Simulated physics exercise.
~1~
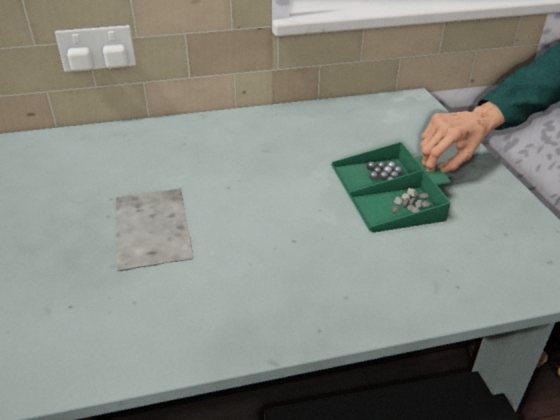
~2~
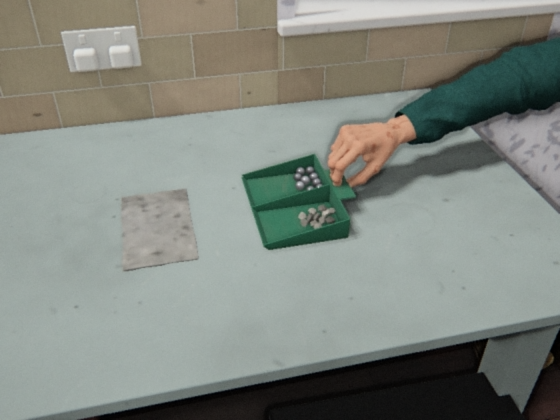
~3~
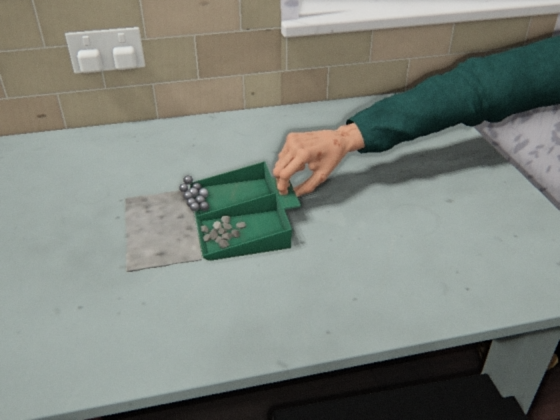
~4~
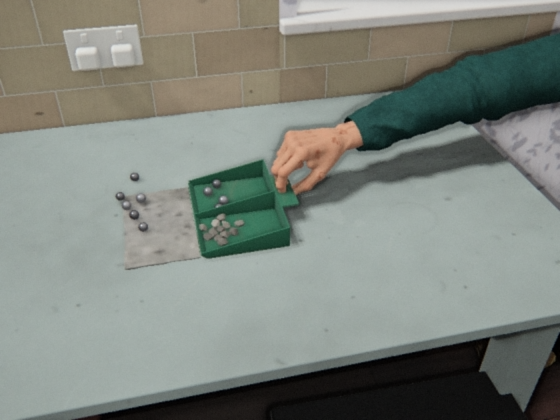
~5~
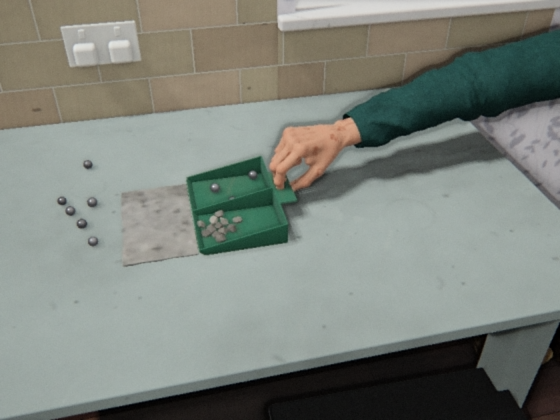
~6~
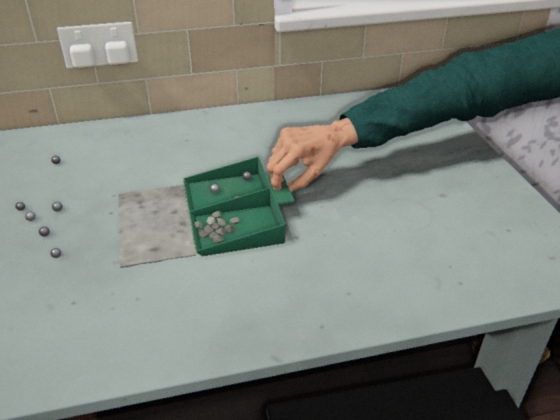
A green two-part tray, pushed by a hand in a dark green sleeve, slides left across a pale table towards a flat grey slab. It carries shiny dark balls in the farther section and dull, pebble-like pieces in the nearer one. The tray stops at the slab, and both lots shift towards its front rim. Most of the balls spill over the rim and travel left past the slab onto the tabletop, while two stay behind. The pebble-like pieces all remain inside, and the hand still rests at the motionless tray as the escaped balls spread farther left.
